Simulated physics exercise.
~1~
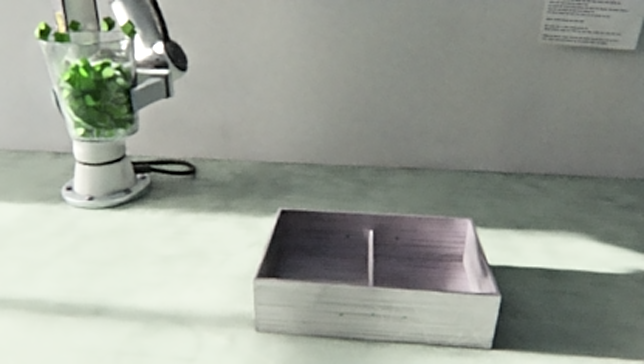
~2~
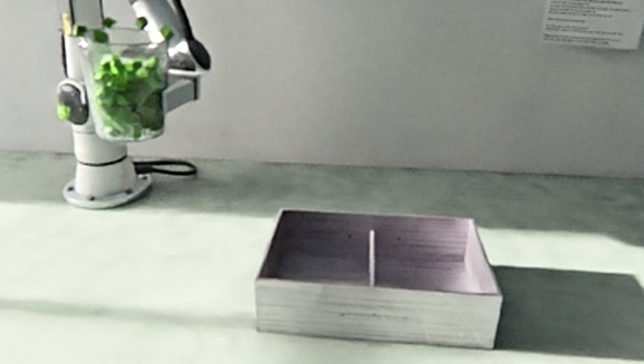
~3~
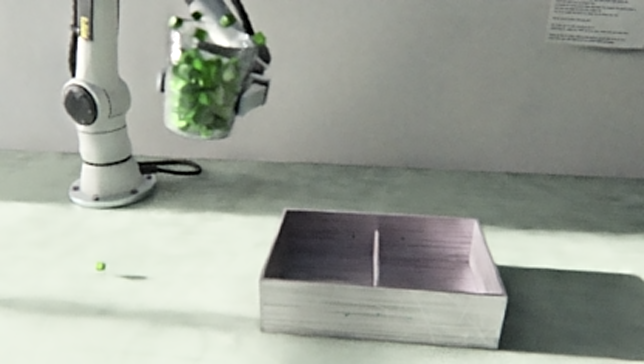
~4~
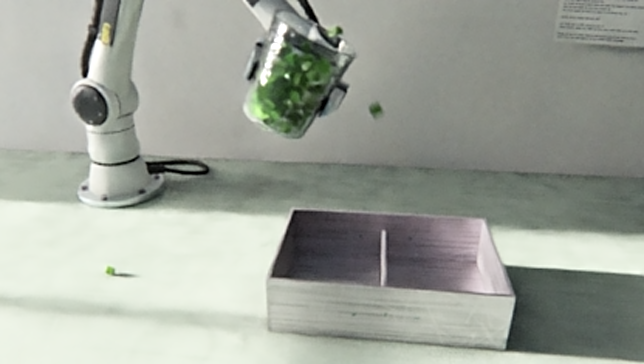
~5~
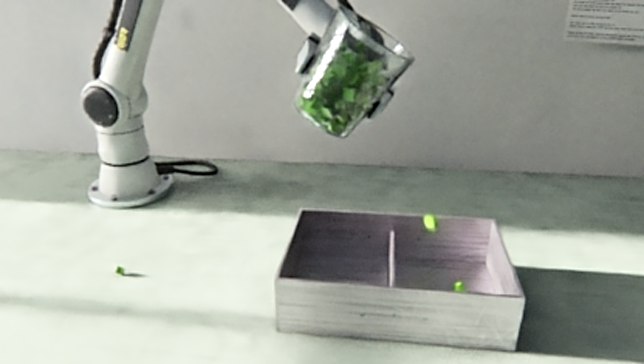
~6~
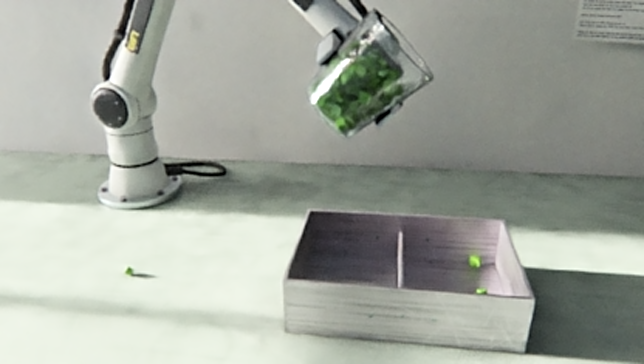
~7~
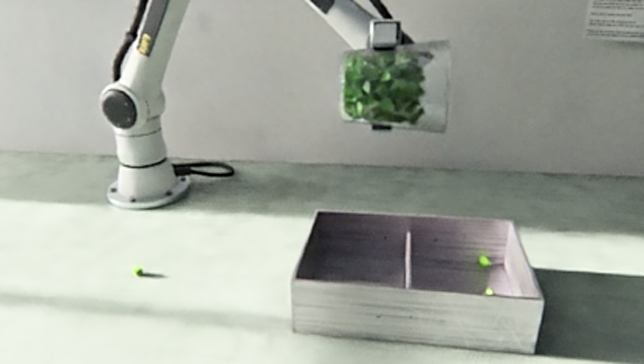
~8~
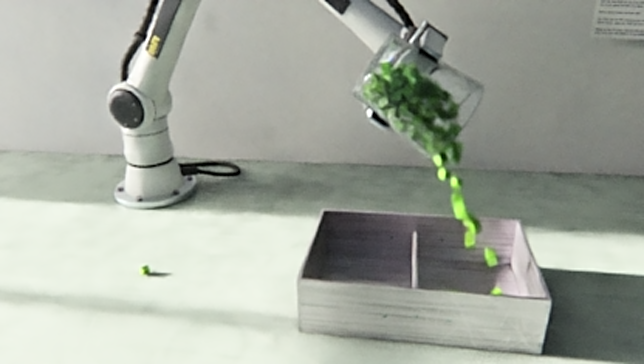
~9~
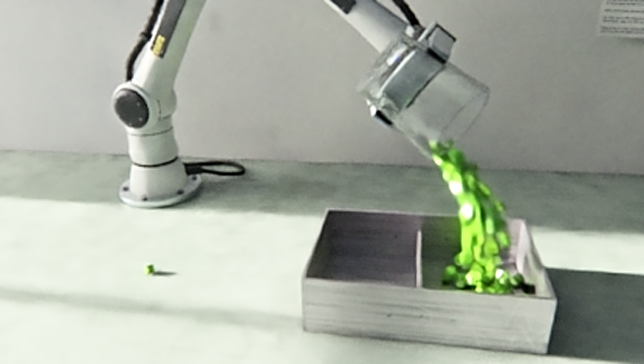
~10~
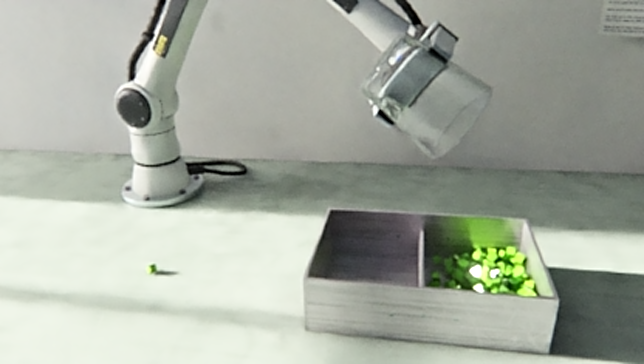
A robot arm carried a clear beaker of green vegetable dice to the right, dropping one on the table and a few into a divided box, then tipped it over and poured the rest into the right-hand compartment, leaving the left one empty.
